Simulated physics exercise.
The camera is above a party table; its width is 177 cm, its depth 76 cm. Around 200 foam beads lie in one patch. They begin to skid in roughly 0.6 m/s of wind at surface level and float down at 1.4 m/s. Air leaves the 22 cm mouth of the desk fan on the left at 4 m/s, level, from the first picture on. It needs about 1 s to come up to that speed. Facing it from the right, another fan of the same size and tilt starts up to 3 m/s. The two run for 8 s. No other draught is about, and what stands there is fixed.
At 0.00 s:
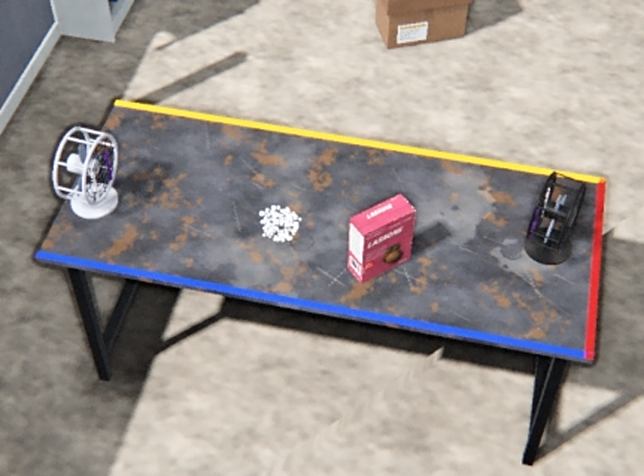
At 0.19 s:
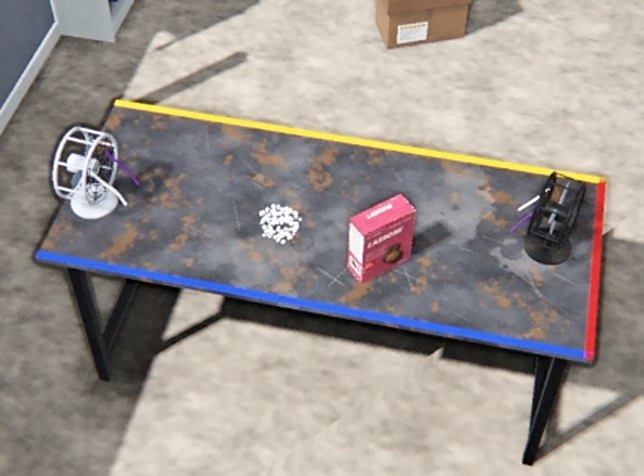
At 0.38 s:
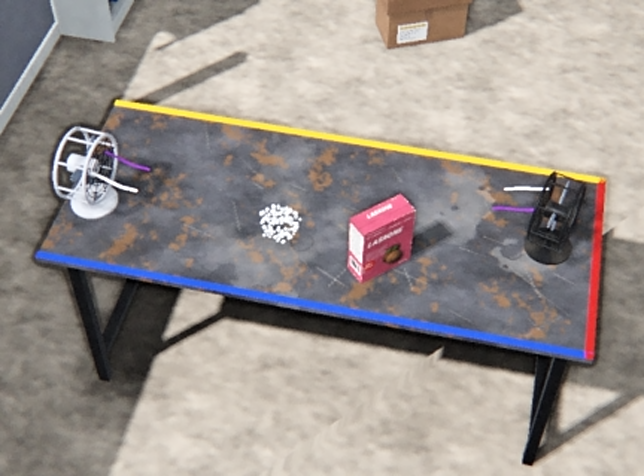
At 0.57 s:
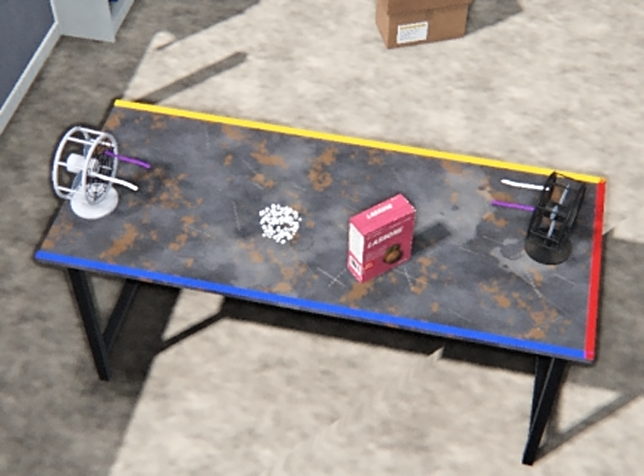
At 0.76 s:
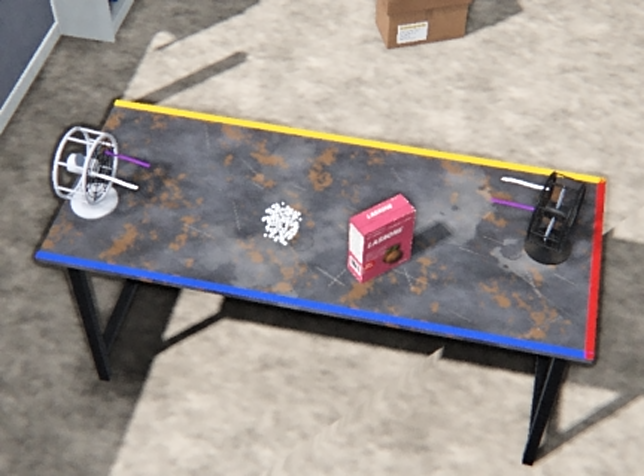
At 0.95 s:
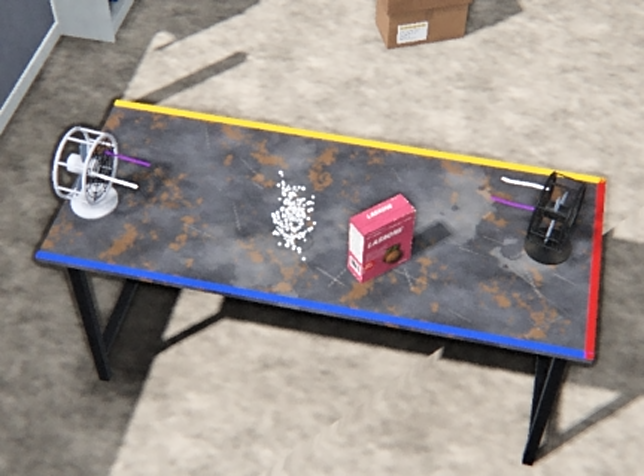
Purple and white streamers on two facing fans, a white one at the left end and a black one at the right, lift and stream inward over a dark, rust-mottled party table seen from above. Between the blue near edge and yellow far edge, white foam beads lie left of a pink carton, with a red edge at right. The beads stay still at first, then spread into a loose, elongated patch, shifting slightly right, while the carton and camera stay still.
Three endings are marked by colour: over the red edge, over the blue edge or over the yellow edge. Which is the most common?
It is yellow that takes the most.
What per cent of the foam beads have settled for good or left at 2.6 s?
About 80 %.
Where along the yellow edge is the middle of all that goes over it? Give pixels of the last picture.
Around (352, 138).
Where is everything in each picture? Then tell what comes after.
In the first picture, the middle of the foam beads is near (282, 223), none has stirred yet, the mouth of the desk fan is at (86, 166) and that of the second one at (557, 212).
In the second picture, the middle of the foam beads is near (282, 223), none has stirred yet, the red edge is centred on (600, 263), the blue edge is centred on (304, 307) and the yellow edge is centred on (353, 138).
In the third picture, the middle of the foam beads is near (282, 223), none has stirred yet and the top of a carton is at (383, 214).
In the fourth picture, the middle of the foam beads is near (282, 223) and none has stirred yet.
In the fifth picture, the middle of the foam beads is near (284, 222), the farthest in sight from the desk fan is at (300, 220) and about 10 % have left their places.
In the sixth picture, the middle of the foam beads is near (294, 218), the farthest in sight from the desk fan is at (304, 259) and about 85 % have left their places.
After 1.6 s, 0 % are over the red edge, 6 % over the blue edge and 47 % over the yellow edge; the middle of those left on the top is near (299, 170); 3 % are gone or lie where they will stay.
After 2.6 s, 0 % are over the red edge, 6 % over the blue edge and 85 % over the yellow edge; 84 % are gone or lie where they will stay.
After 4.4 s, 0 % are over the red edge, 6 % over the blue edge and 92 % over the yellow edge; 98 % are gone or lie where they will stay.
After 8.0 s, at the end, 0 % are over the red edge, 6 % over the blue edge and 92 % over the yellow edge.
